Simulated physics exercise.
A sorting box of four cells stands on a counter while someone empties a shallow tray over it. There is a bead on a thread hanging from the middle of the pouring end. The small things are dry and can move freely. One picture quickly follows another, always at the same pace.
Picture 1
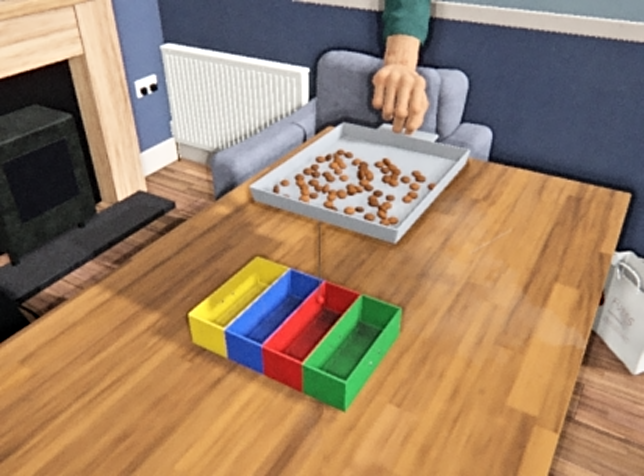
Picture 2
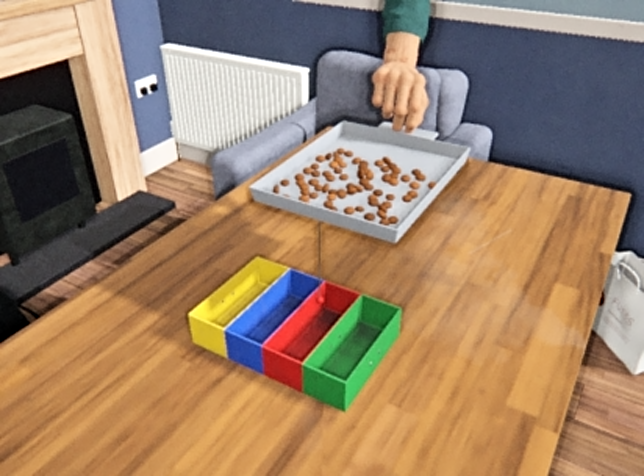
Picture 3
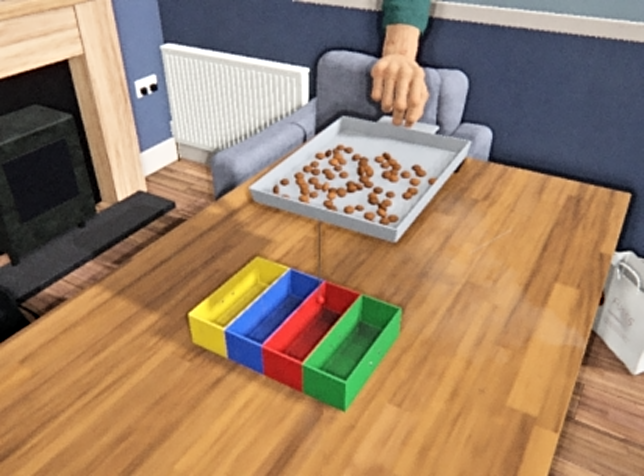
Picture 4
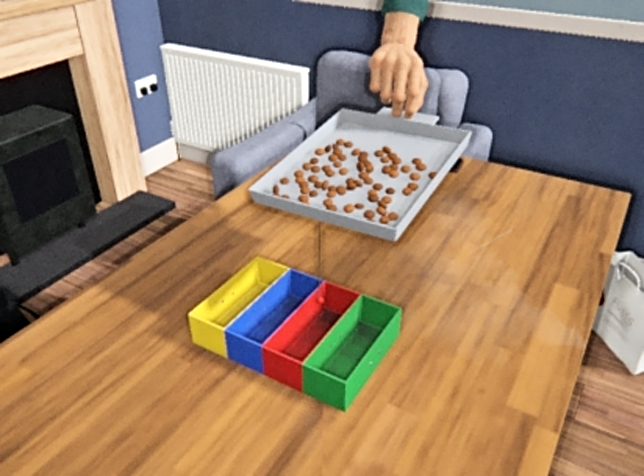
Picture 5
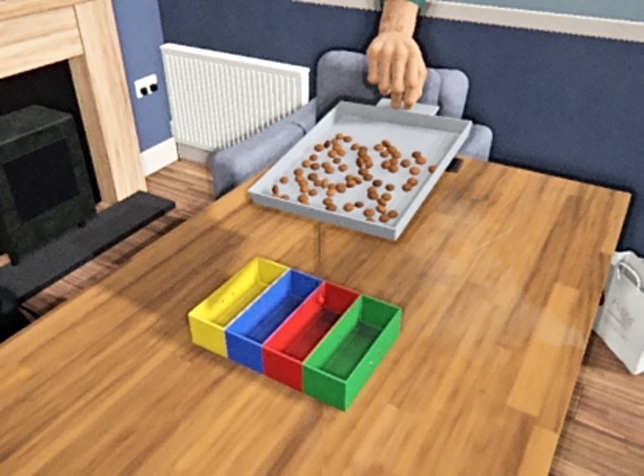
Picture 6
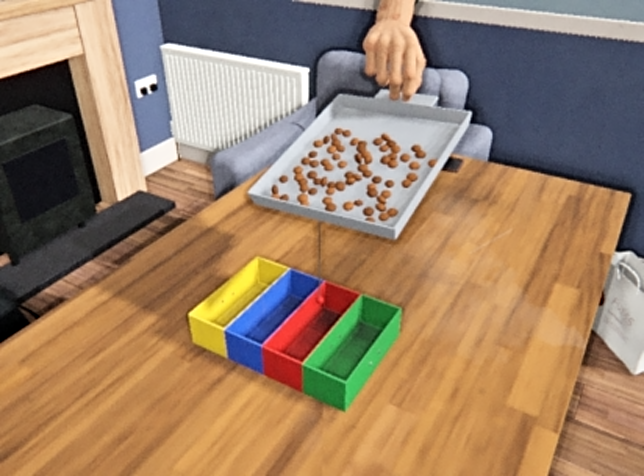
In a room with blue walls, a white radiator and a fireplace at left, a fixed view looks down across a wooden table. Joined yellow, blue, red and green cells sit left to right below a shallow grey tray of small brown pieces, a thread hanging from its near edge. A hand at the tray's far end gradually raises that end, while the pieces shift slightly.
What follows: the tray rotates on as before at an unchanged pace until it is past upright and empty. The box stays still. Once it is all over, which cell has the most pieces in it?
The blue cell.
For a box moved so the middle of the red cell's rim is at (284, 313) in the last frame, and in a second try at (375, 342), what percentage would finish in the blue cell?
You'd get 30 in a hundred the first time and 10 in a hundred the second.
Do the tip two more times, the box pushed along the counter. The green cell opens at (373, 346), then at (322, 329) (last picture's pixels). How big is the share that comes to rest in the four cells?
Well, you'd get about 90 per cent and then about 100 per cent.
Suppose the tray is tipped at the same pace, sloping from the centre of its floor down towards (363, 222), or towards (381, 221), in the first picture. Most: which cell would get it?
First try: The green one; second try: The green cell.
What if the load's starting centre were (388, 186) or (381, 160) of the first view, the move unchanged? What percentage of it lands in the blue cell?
Around 40 percent the first time, around 50 percent the second.
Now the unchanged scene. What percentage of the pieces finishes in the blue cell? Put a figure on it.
About 40 %.
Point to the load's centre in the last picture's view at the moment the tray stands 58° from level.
Roughly at (308, 186).
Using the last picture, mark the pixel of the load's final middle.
Near pixel (266, 343).
Soon after the last picture, tray tipped steeply; all on the tray.
A little later, tray tipped right over; nearly all on the tray; a stray few falling or outside the box.
Later still, tray tipped past a quarter turn; about a third in the blue cell; about a quarter in the red cell; about a quarter in the yellow cell; a small part in the green cell; a stray few falling or outside the box.
At rest, tray tipped past a quarter turn; about a third in the blue cell; about a quarter in the red cell; about a quarter in the yellow cell; a small part in the green cell; a stray few outside the box.
